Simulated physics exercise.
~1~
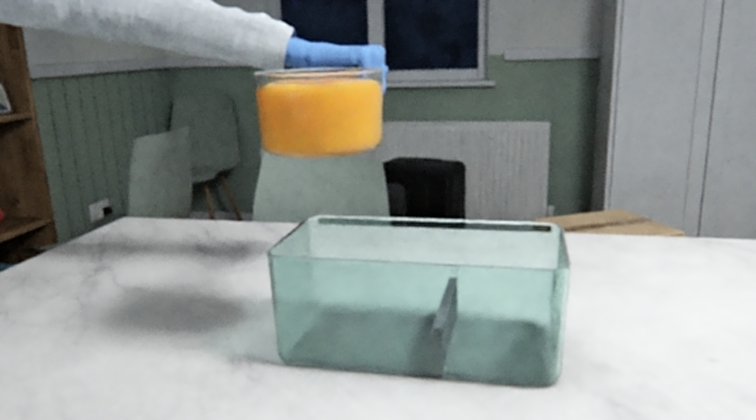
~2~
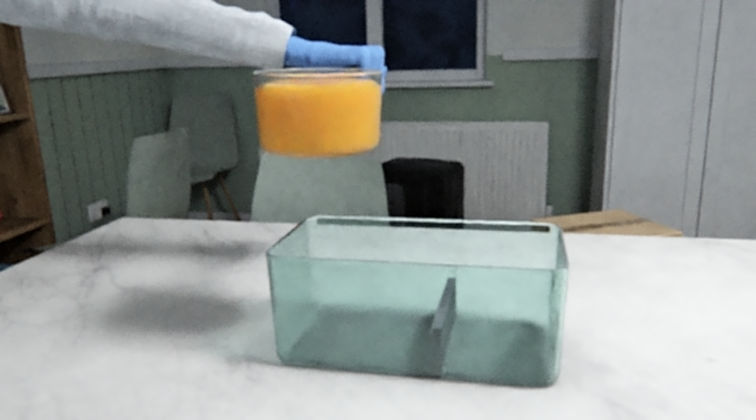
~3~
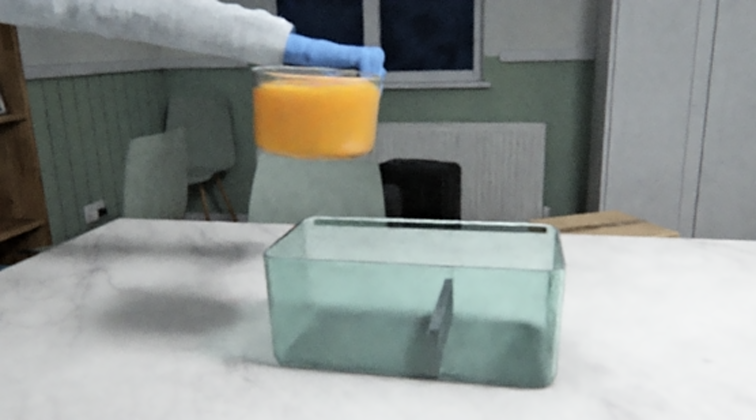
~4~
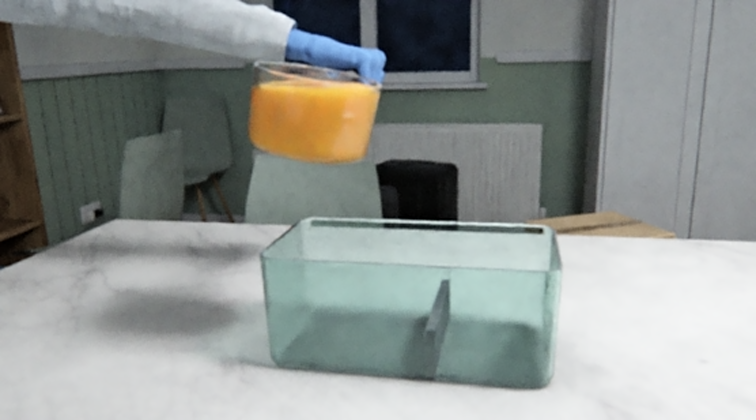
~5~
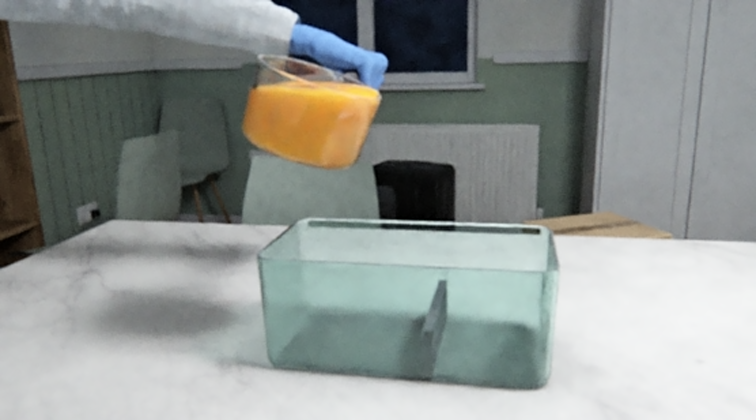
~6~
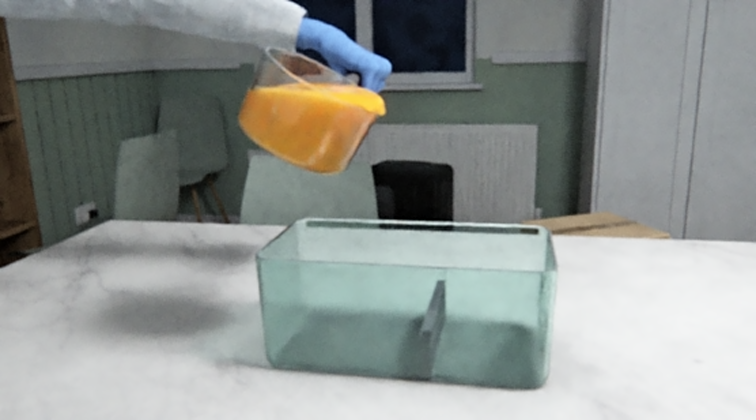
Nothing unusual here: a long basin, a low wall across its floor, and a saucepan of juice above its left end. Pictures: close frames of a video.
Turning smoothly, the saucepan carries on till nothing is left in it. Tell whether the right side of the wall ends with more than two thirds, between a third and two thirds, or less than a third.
Short answer, the right side holds a middle share of a third to two thirds.
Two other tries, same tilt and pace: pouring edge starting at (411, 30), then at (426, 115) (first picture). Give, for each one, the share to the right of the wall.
Roughly 85 % the first time and roughly 85 % the second.
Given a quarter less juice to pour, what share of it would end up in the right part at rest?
Some 30 parts in a hundred.
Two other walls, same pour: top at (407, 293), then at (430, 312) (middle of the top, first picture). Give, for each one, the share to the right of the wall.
90 per cent, then 75 per cent, roughly.
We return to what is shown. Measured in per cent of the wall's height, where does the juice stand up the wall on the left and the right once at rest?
Left side: Approx. 30 %; right side: Approx. 50 %.
A moment on, the saucepan is tipped on its side and 43 per cent is still to pour, 4 is left of the wall and 14 right of it.
Next, the saucepan is tipped on its side and 13 per cent is still to pour, 26 is left of the wall and 51 right of it.
Then the saucepan is tipped on its side and 4 per cent is still to pour, 41 is left of the wall and 50 right of it.
Later the saucepan is tipped on its side and 1 per cent is still to pour, 47 is left of the wall and 50 right of it.
In the end 49 per cent lies left of the wall, 50 right of it and 1 outside.
